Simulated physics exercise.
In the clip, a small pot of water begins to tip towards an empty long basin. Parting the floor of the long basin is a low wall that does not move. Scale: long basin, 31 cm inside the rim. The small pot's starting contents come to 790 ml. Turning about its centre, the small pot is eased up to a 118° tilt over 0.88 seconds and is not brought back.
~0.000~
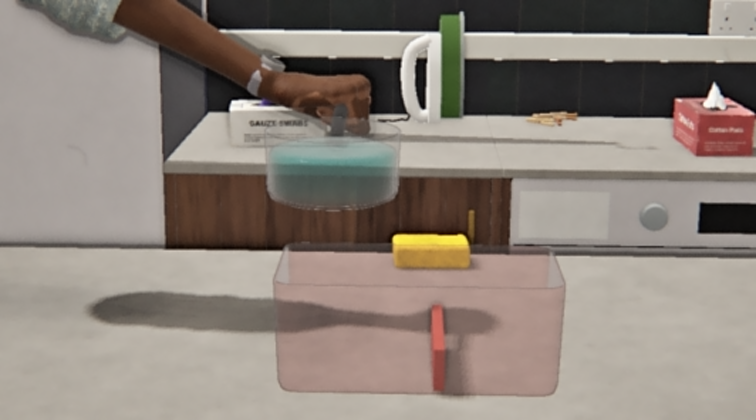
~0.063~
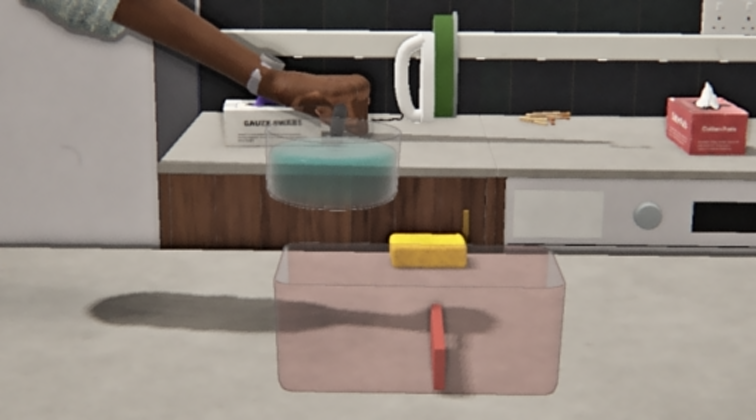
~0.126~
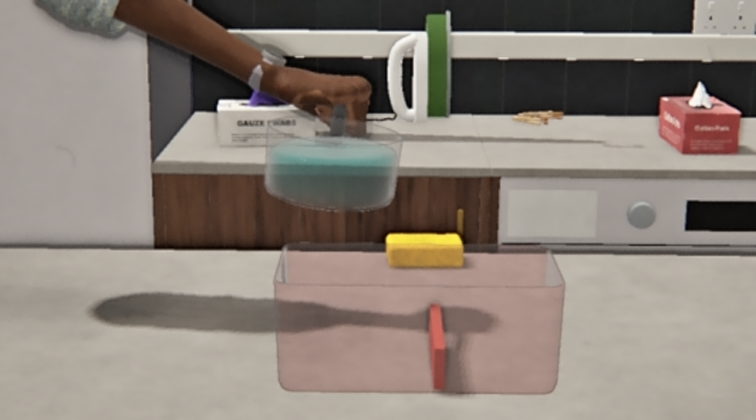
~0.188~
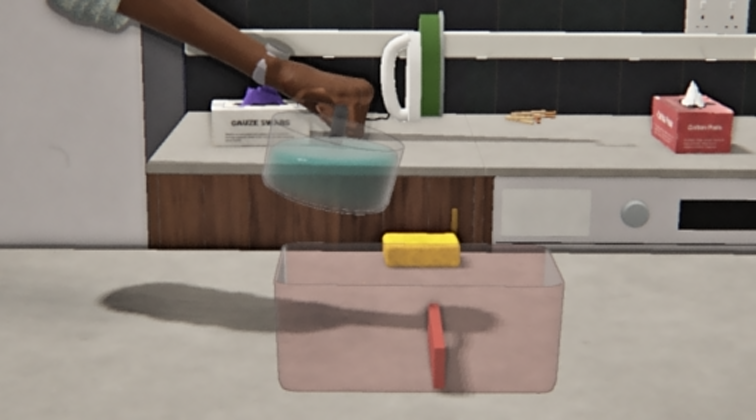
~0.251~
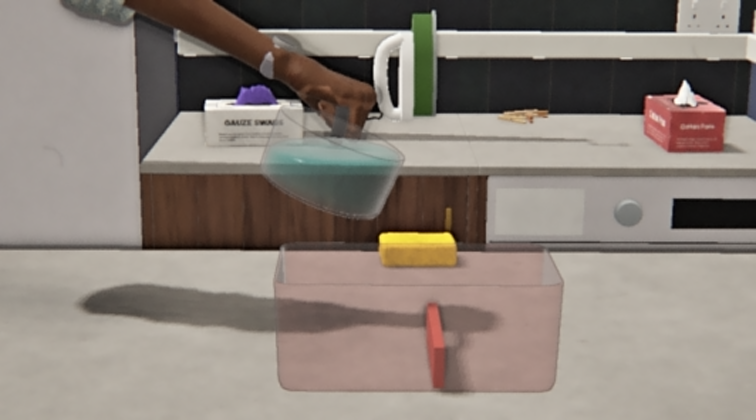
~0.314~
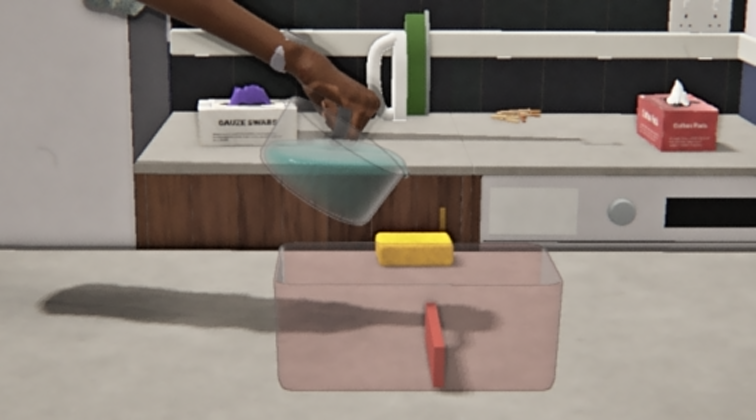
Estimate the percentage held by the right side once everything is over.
I would say 47 per cent.
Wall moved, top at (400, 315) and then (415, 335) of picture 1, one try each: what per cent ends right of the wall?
I'd put it at about 80 per cent for the first and about 65 per cent for the second.
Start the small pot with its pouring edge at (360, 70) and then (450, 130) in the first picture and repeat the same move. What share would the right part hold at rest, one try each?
Respectively 15 and 80 %.
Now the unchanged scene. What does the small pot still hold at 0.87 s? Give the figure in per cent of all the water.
Roughly 2 percent remains.
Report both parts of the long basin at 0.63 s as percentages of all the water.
Some 14 per cent left and 36 right.
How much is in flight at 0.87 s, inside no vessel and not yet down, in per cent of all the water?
Estimate: About 3 in a hundred.
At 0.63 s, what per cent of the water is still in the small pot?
Some 22 % of it is still there.
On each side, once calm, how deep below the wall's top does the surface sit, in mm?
Left side: Around 32 mm. Right side: Around 28 mm.
After 0.63 s the tilt is 97° and 23 per cent is still to pour, 14 is left of the wall and 37 right of it.
After 0.87 s the tilt is 118° and 2 per cent is still to pour, 47 is left of the wall and 47 right of it.
After 1.11 s the tilt is 118° and 0 per cent is still to pour, 52 is left of the wall and 47 right of it.
After 1.38 s the tilt is 118° and 0 per cent is still to pour, 52 is left of the wall and 47 right of it.
In the end 52 per cent lies left of the wall, 47 right of it and 1 outside.
